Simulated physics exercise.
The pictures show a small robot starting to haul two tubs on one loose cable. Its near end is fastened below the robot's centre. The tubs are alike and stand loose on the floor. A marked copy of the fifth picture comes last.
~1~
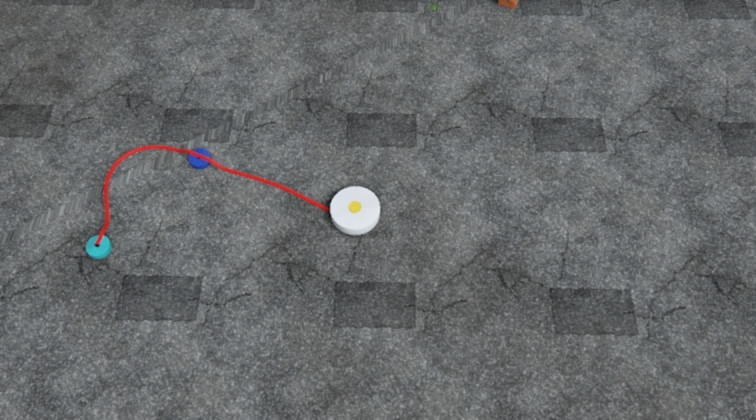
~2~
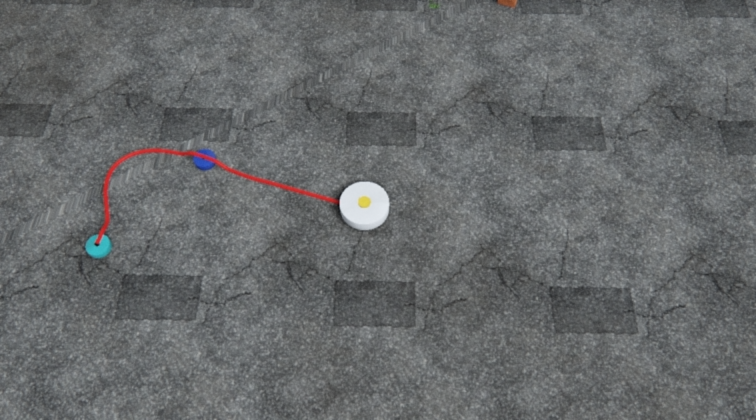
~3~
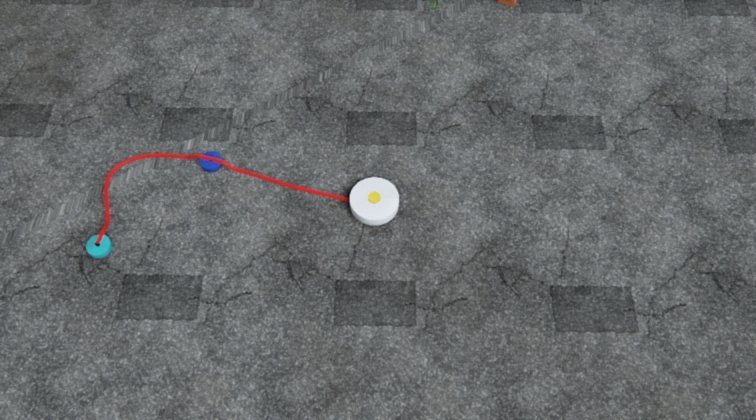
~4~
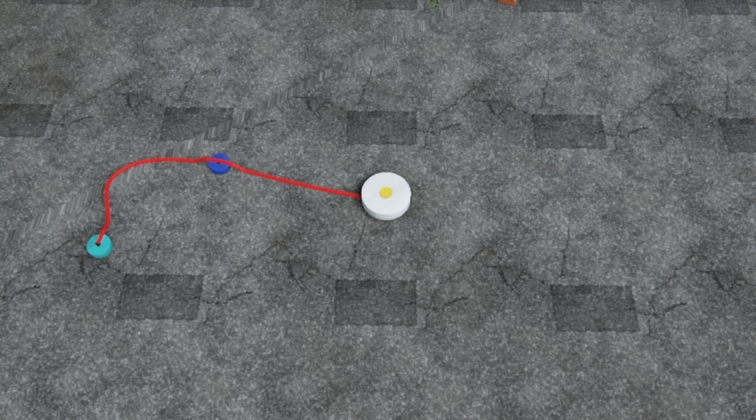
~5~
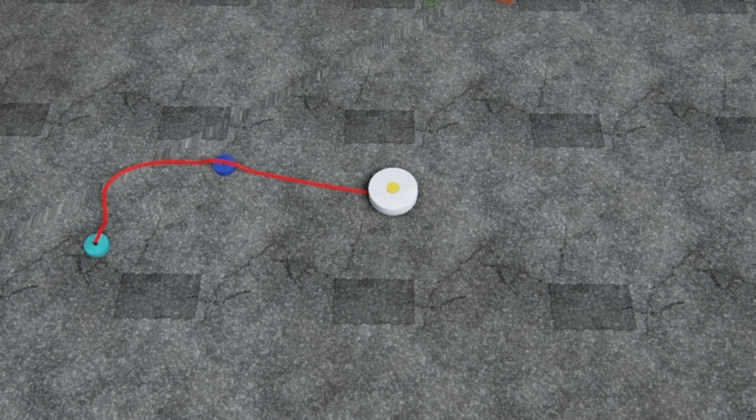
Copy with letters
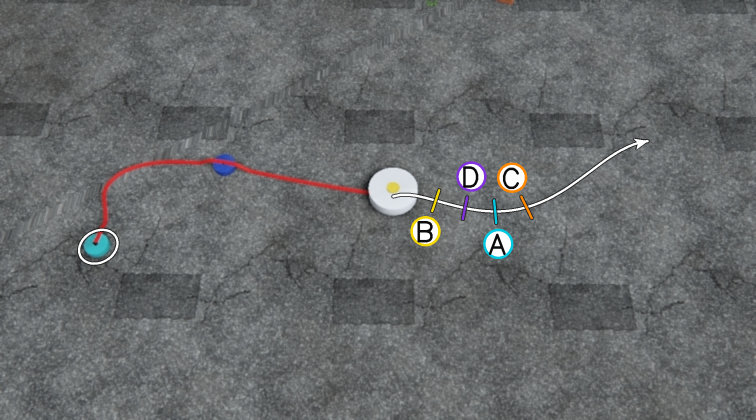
The clip opens on a round white device with a yellow spot, a curving red cord running left from it past a small blue object to a turquoise one on grey paving. The device moves steadily right and slightly upward, the blue object shifts a little right, and the turquoise one barely moves.
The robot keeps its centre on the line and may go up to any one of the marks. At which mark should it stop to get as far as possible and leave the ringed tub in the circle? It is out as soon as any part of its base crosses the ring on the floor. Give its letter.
No farther than D.
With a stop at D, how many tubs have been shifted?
By then, one.
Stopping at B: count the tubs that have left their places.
One.
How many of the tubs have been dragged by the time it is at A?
By then, two.
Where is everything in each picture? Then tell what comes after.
The first frame shows robot (355, 211); turquoise tub (99, 246); blue tub (200, 158).
The second frame shows robot (365, 206); blue tub (205, 159); turquoise tub (98, 246).
The third frame shows robot (374, 202); blue tub (211, 161); turquoise tub (99, 246).
The fourth frame shows robot (386, 197); blue tub (220, 163); turquoise tub (99, 245).
The fifth frame shows robot (393, 192); blue tub (224, 164); turquoise tub (97, 245).
On the copy, A at (495, 212); B at (436, 201); C at (526, 207); D at (465, 208); the ring at (98, 247); the route from (393, 197) via (541, 202) to (648, 141).
On D. First, robot (419, 192); turquoise tub (97, 245); blue tub (247, 169).
Then, robot (444, 198); turquoise tub (97, 245); blue tub (271, 174).
Finally, robot (466, 204); turquoise tub (97, 245); blue tub (291, 179); the ringed tub at the far end is still in its ring.
By contrast, A drags the last tub to (117, 239); B is safe but short; C drags the last tub to (146, 232).
